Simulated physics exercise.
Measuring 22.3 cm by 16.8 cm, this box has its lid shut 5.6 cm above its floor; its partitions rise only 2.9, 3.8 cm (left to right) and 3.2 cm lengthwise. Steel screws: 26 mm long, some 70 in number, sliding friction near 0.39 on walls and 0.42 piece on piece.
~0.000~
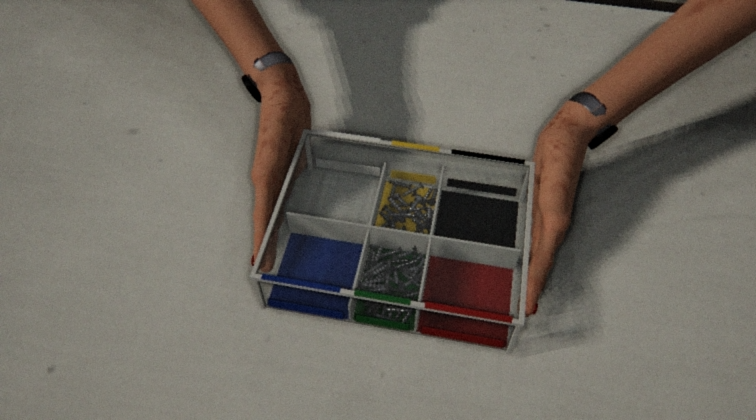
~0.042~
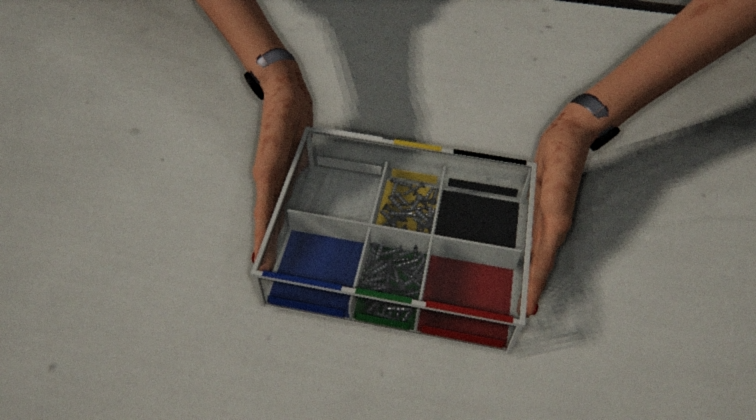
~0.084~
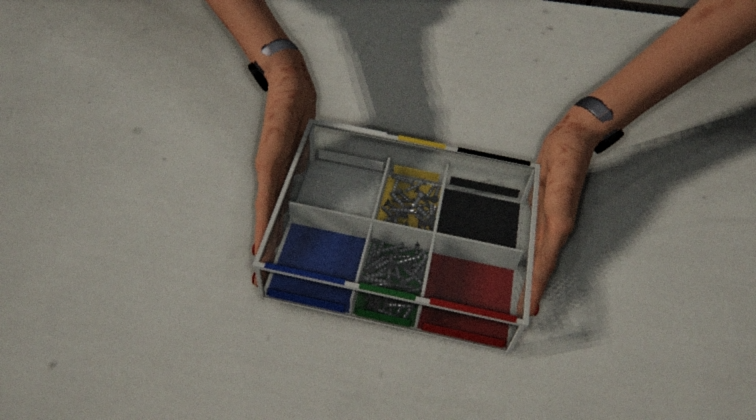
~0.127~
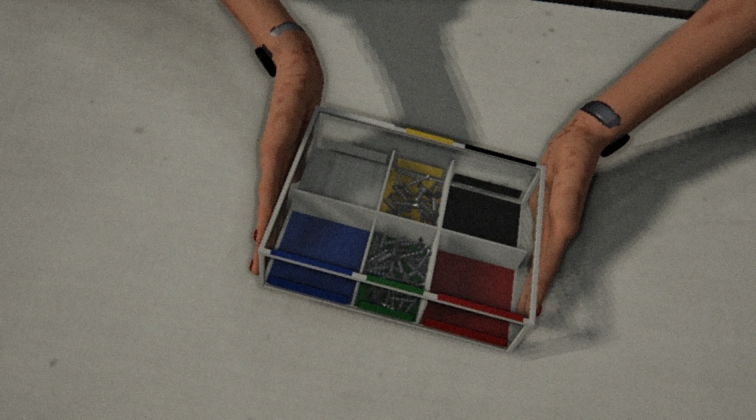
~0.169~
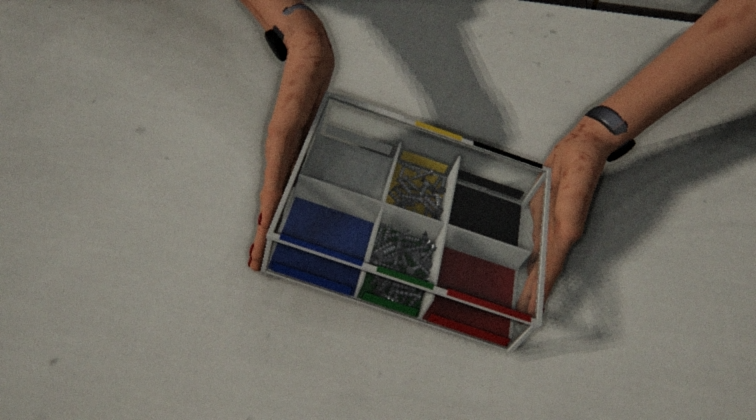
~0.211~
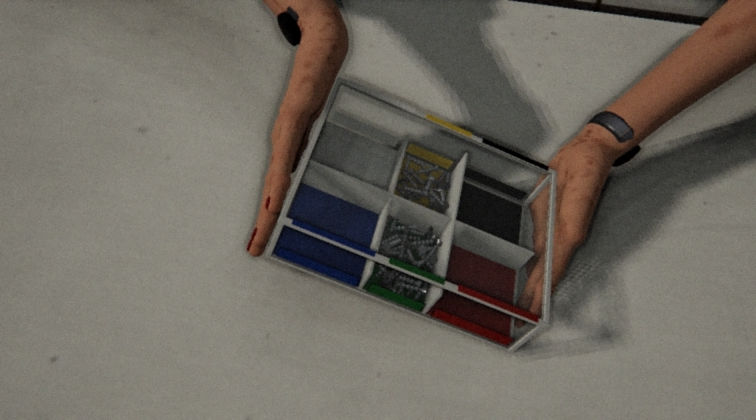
On a pale surface, two hands gradually tilt a clear compartmented box holding screws.
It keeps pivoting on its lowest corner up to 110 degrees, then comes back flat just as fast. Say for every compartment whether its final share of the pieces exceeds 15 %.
Red compartment: Exceeds, blue compartment: Does not exceed, green compartment: Does not exceed, yellow compartment: Does not exceed, white compartment: Does not exceed, black compartment: Exceeds.
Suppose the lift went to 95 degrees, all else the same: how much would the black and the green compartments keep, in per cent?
Black: 30; green: 30 (per cent).
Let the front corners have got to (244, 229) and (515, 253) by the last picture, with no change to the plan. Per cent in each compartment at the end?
Red 0, blue 0, green 0, yellow 15, white 85, black 0.
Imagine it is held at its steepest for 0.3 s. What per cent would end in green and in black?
You'd end up with green at 0 per cent and black at 60 per cent.
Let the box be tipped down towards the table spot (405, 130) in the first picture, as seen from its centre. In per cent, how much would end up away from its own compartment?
That would be close to 55 per cent.
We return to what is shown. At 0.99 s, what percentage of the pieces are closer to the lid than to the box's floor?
About 90 per cent.
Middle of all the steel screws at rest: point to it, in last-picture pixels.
Look around (498, 256) in the last picture.
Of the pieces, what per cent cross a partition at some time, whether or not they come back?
About 90 %.
After 0.99 s, tilt 110 degrees; red 15 %, green 40 %, yellow 30 %, black 15 %.
After 1.50 s, tilt 48 degrees; red 35 %, green 10 %, black 55 %.
After 2.08 s, tilt 0 degrees; red 35 %, green 10 %, black 55 %.
In the end, at 2.9 s, red 35 %, blue 0 %, green 10 %, yellow 0 %, white 0 %, black 55 %.
